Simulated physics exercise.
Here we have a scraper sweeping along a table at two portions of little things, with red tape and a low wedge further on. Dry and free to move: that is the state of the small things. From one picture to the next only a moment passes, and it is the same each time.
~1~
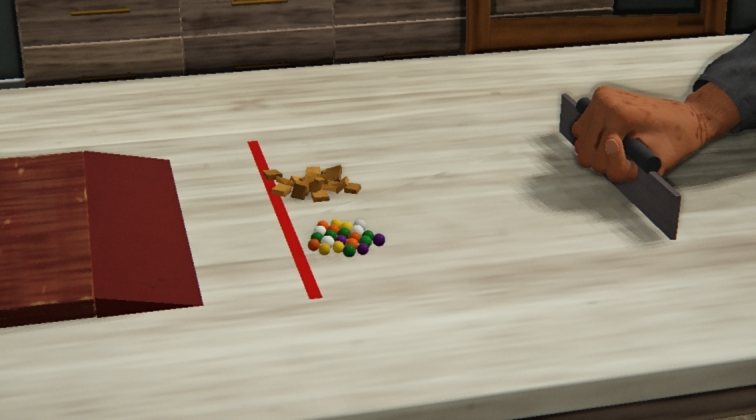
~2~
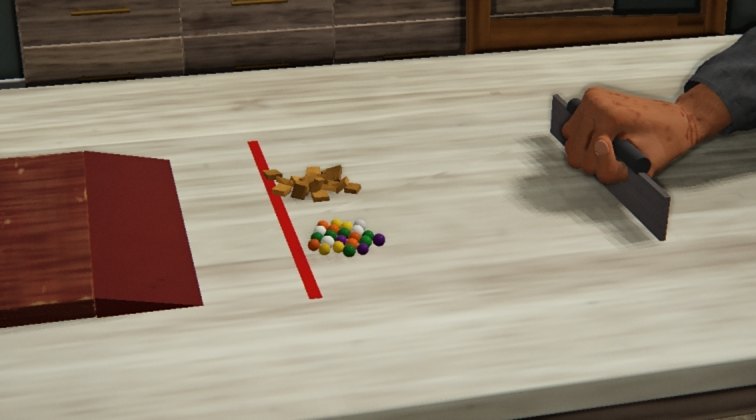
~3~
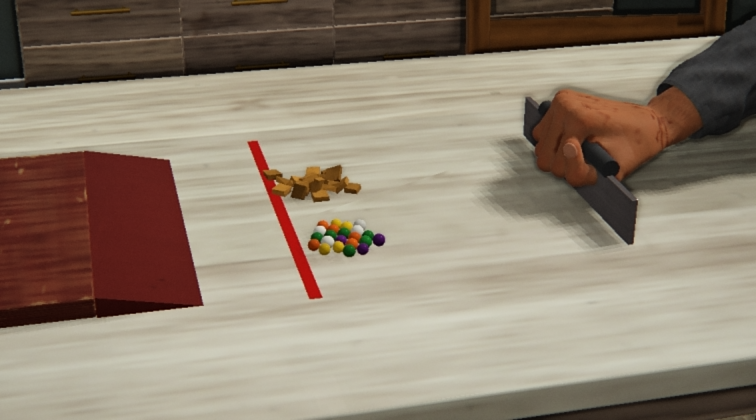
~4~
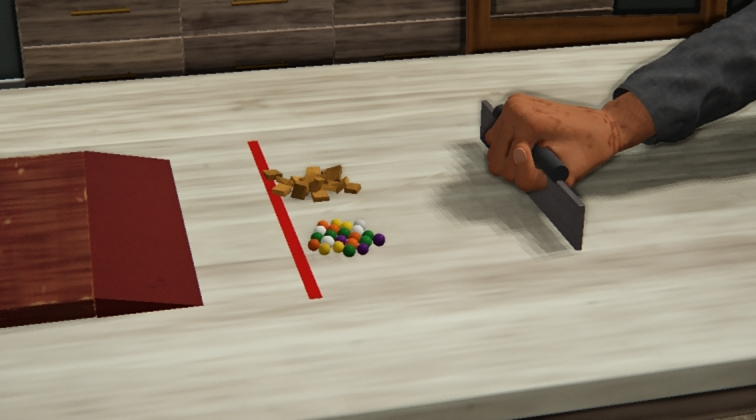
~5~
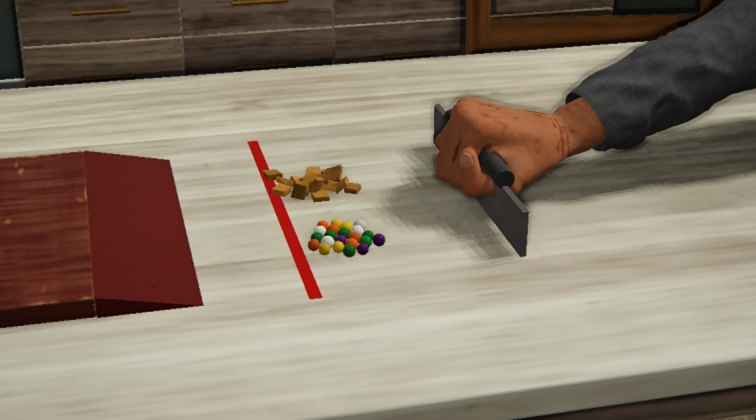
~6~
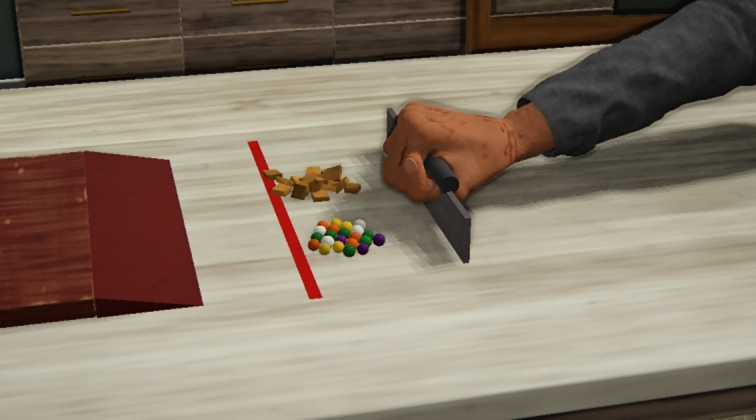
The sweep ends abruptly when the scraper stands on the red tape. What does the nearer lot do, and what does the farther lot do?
Looking at the nearer lot, it climbs at least partly; the Farther lot stops under the top.
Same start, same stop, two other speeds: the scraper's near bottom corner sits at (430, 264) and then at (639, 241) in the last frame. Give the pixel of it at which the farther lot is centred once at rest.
Around (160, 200), then around (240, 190).
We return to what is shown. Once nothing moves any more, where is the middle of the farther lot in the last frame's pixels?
The middle comes to rest near (181, 199).
Then, 0.10 s after the last picture, scraper still moving, near (332, 166); nearer lot all short of the ramp; farther lot all short of the ramp.
Then, 0.21 s after the last picture, scraper stopped at the red tape; nearer lot about a quarter on the ramp, most short of the ramp; farther lot all short of the ramp.
Then, 0.49 s after the last picture, scraper stopped at the red tape; nearer lot nearly all past the top, a small part on the ramp; farther lot about a third on the ramp, about two thirds short of the ramp.
By the end, scraper stopped at the red tape; nearer lot nearly all past the top, a small part short of the ramp; farther lot none past the top, about a third on the ramp, about two thirds short of the ramp.
